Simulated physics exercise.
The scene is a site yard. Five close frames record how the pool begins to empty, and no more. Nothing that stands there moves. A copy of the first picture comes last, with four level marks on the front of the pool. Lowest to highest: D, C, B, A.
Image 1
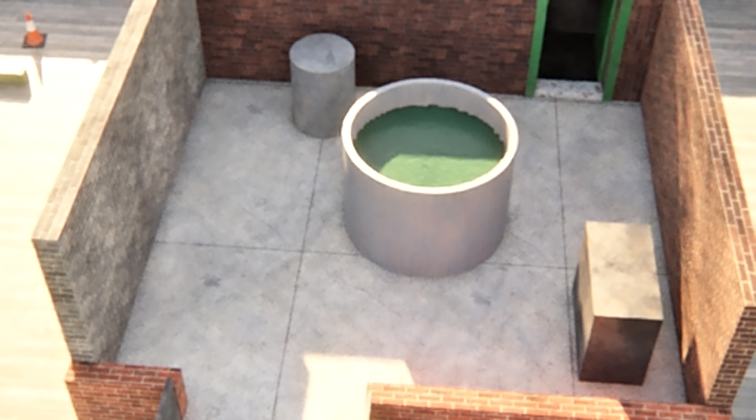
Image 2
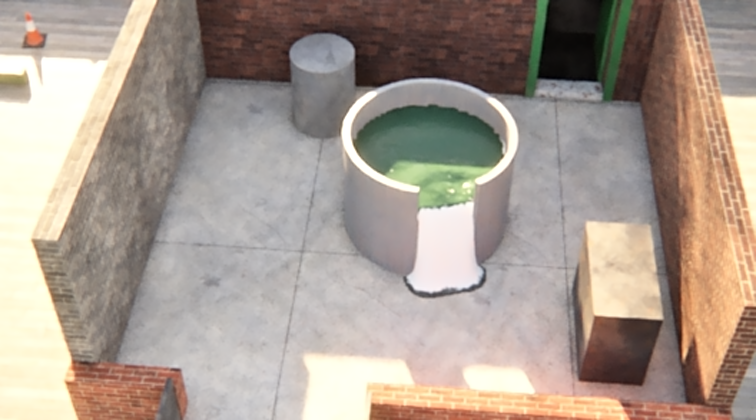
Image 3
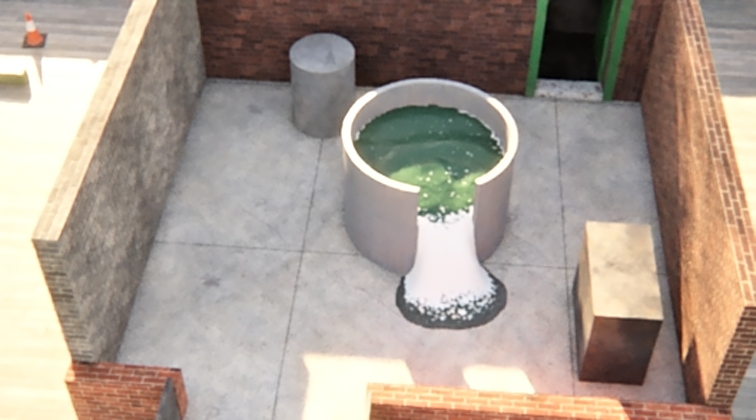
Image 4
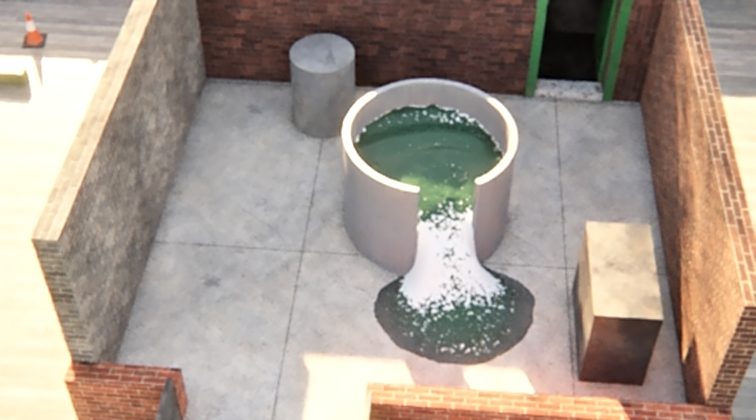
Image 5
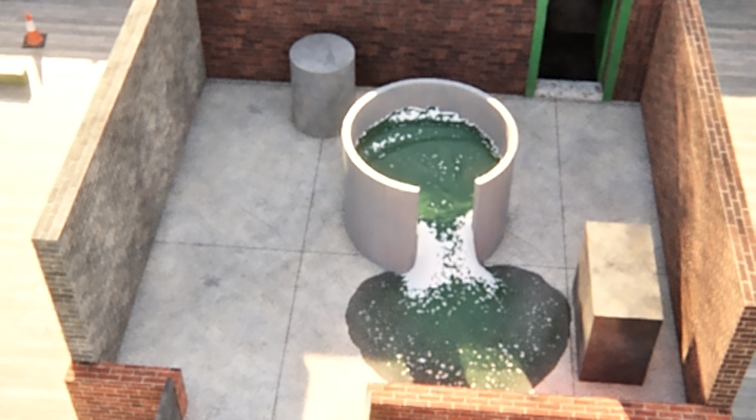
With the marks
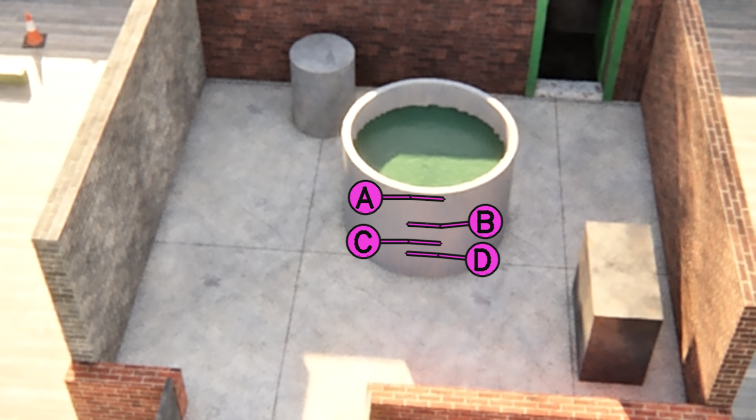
A large round tank of green water stood in a walled yard, then water poured through a gap in its front, foaming white and spreading across the concrete in a widening dark green puddle.
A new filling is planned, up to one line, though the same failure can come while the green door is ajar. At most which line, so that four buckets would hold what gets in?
B will do.
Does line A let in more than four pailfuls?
Yes, it does.
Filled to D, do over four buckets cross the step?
No.
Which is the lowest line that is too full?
That would be A.
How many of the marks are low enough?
Three.
On the marked copy, A at (426, 198); B at (424, 225); C at (423, 242); D at (423, 254); from the bottom up D, C, B, A.
With A, about 11 bucketfuls get in.
With B, a bucket or two gets in.
With C, nothing gets over.
With D, nothing gets over.
